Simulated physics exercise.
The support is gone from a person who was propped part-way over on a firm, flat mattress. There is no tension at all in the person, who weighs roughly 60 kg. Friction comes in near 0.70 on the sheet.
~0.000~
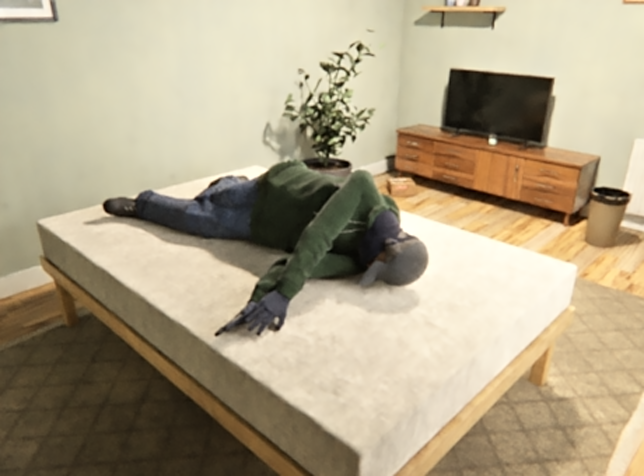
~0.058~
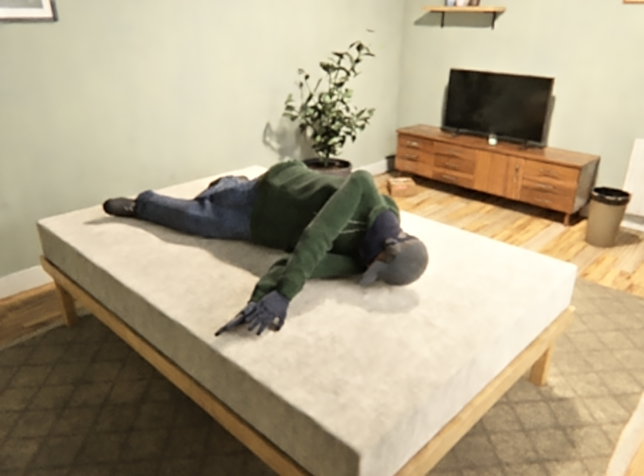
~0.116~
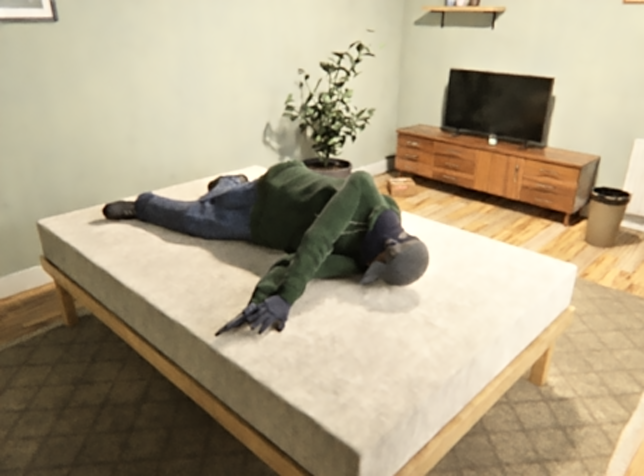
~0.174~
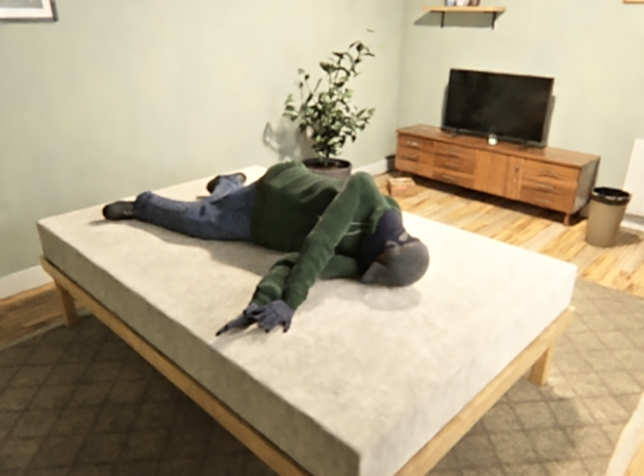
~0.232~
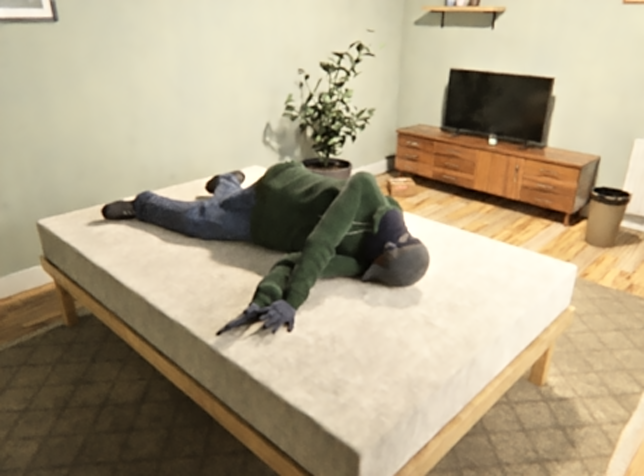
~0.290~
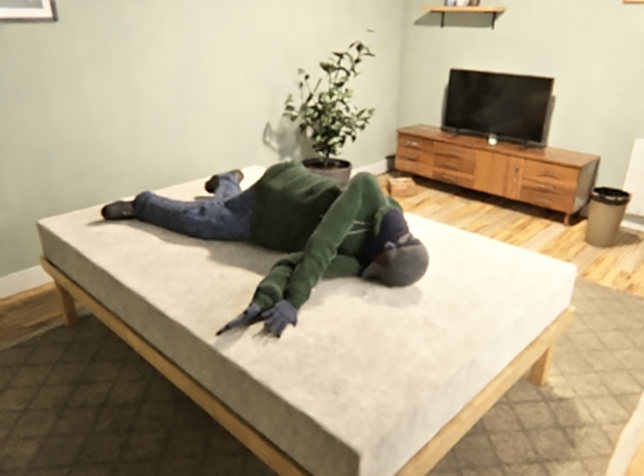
A person in a dark green sweater, blue jeans and a dark grey cap lies limp on their side across a bare pale mattress, seen from above in a green-walled room. A wooden bed frame holds the mattress, with a leafy plant behind and a black television on a wooden cabinet at right. The hands and legs shift slightly, while the camera stays still.
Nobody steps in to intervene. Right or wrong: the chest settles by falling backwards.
Right.
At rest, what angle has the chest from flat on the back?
Around 30 degrees from flat on the back.
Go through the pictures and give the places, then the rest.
In the first frame, chest (358, 220); turn of the shoulders 85°.
In the second frame, chest (358, 220); turn of the shoulders 85°.
In the third frame, chest (359, 221); turn of the shoulders 90°.
In the fourth frame, chest (360, 221); turn of the shoulders 90°.
In the fifth frame, chest (361, 221); turn of the shoulders 85°.
In the sixth frame, chest (362, 221); turn of the shoulders 85°.
After 0.54 s the chest is turned 65° from lying flat on the back, near (367, 225) in the last picture's view.
After 0.94 s the chest is turned 55° from lying flat on the back, near (370, 224) in the last picture's view.
After 1.54 s the chest is turned 50° from lying flat on the back, near (371, 224) in the last picture's view.
When all is still (4.0 s), chest sinks back.
